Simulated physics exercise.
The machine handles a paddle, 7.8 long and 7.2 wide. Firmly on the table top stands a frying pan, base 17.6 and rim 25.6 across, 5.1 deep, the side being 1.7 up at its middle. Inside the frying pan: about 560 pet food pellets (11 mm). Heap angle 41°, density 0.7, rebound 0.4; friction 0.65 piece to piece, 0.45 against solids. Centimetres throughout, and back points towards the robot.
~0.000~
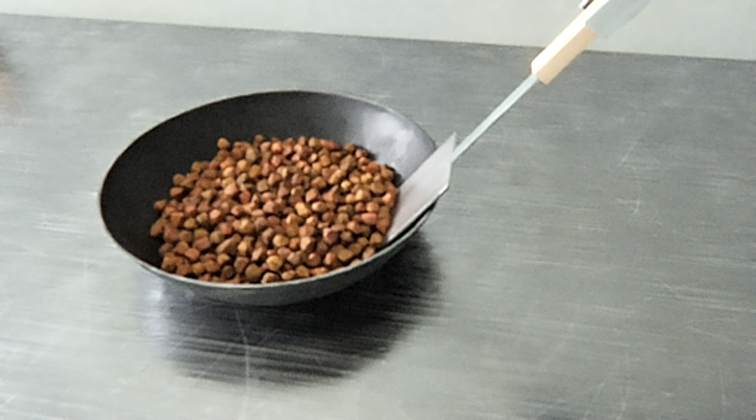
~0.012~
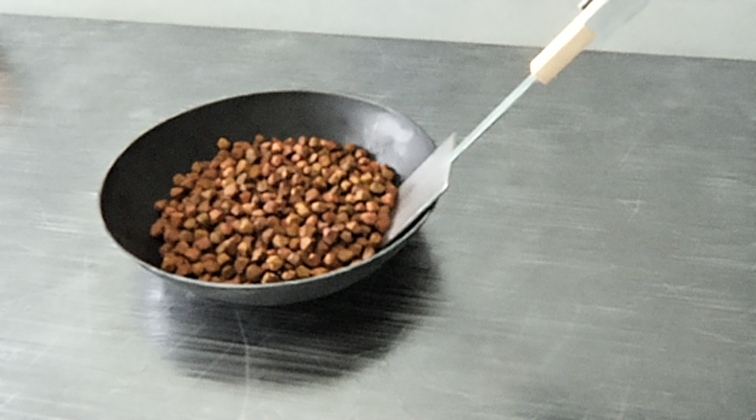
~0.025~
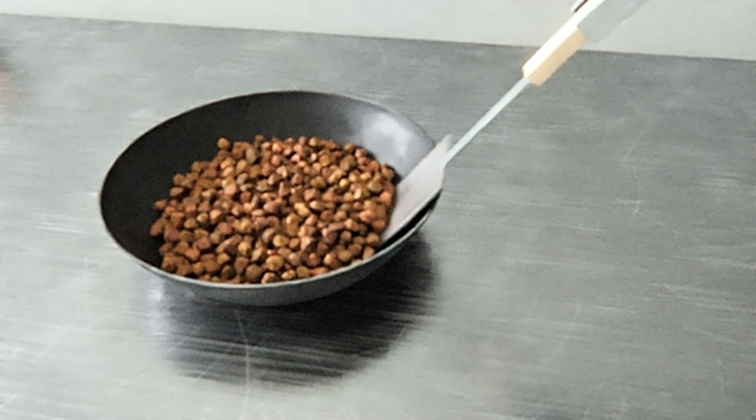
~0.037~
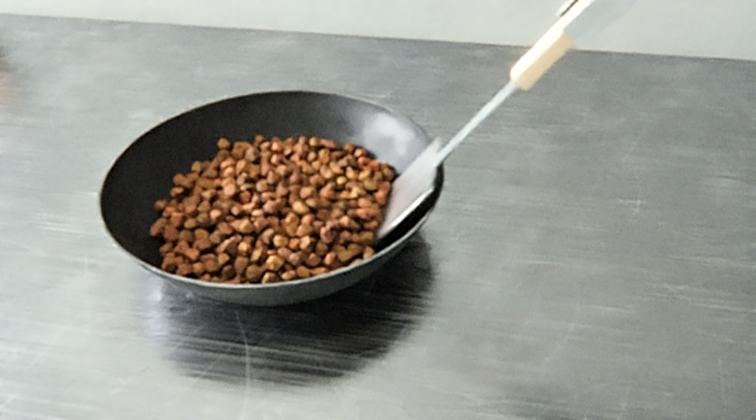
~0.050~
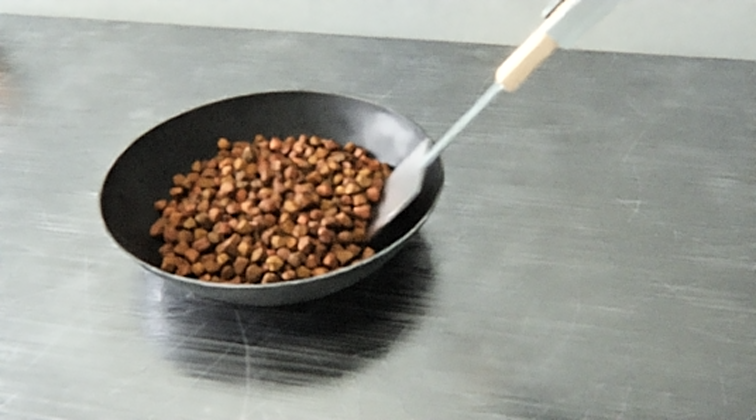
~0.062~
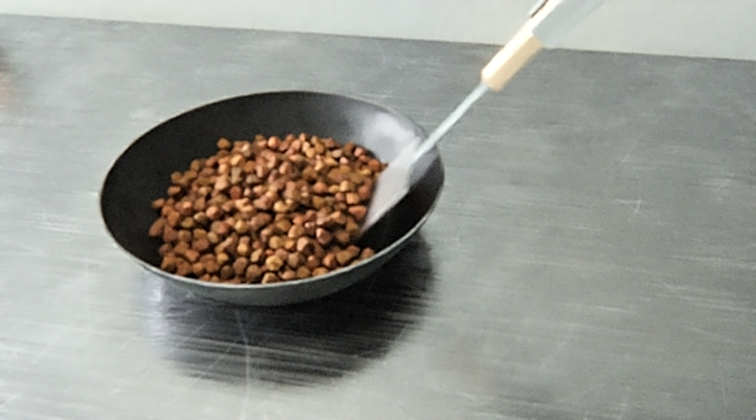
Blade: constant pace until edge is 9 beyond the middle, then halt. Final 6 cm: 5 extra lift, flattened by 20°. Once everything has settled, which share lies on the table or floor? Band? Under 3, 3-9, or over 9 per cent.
Over 9 per cent.
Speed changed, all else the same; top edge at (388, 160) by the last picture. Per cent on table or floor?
Expect about 25 per cent there.
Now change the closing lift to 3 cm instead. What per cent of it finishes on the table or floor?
It comes to near 20 percent.
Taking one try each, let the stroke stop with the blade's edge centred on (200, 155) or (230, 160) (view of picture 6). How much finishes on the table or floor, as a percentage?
Roughly 10 and 0 per cent.
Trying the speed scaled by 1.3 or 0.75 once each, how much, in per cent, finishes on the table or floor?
Around 25 per cent and around 15 per cent.
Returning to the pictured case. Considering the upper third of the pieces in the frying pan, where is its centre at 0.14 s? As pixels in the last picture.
It sits at about (248, 183).
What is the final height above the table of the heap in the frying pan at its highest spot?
5.5 cm.
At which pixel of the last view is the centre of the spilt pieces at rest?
At about (41, 192) in the last picture.
By 0.14 s, sloping 54°, highest piece 5 above the table; 565 in the frying pan.
By 0.21 s, sloping 48°, highest piece 6 above the table; 565 in the frying pan.
By 0.45 s, sloping 34°, highest piece 9 above the table; 459 in the frying pan, 79 on the table or floor, 27 on the blade or in flight.
By 1.50 s, sloping 34°, highest piece 5 above the table; 459 in the frying pan, 106 on the table or floor.
Final count, 459 in the frying pan, 106 on the table or floor. That is 19 % on the table or floor.
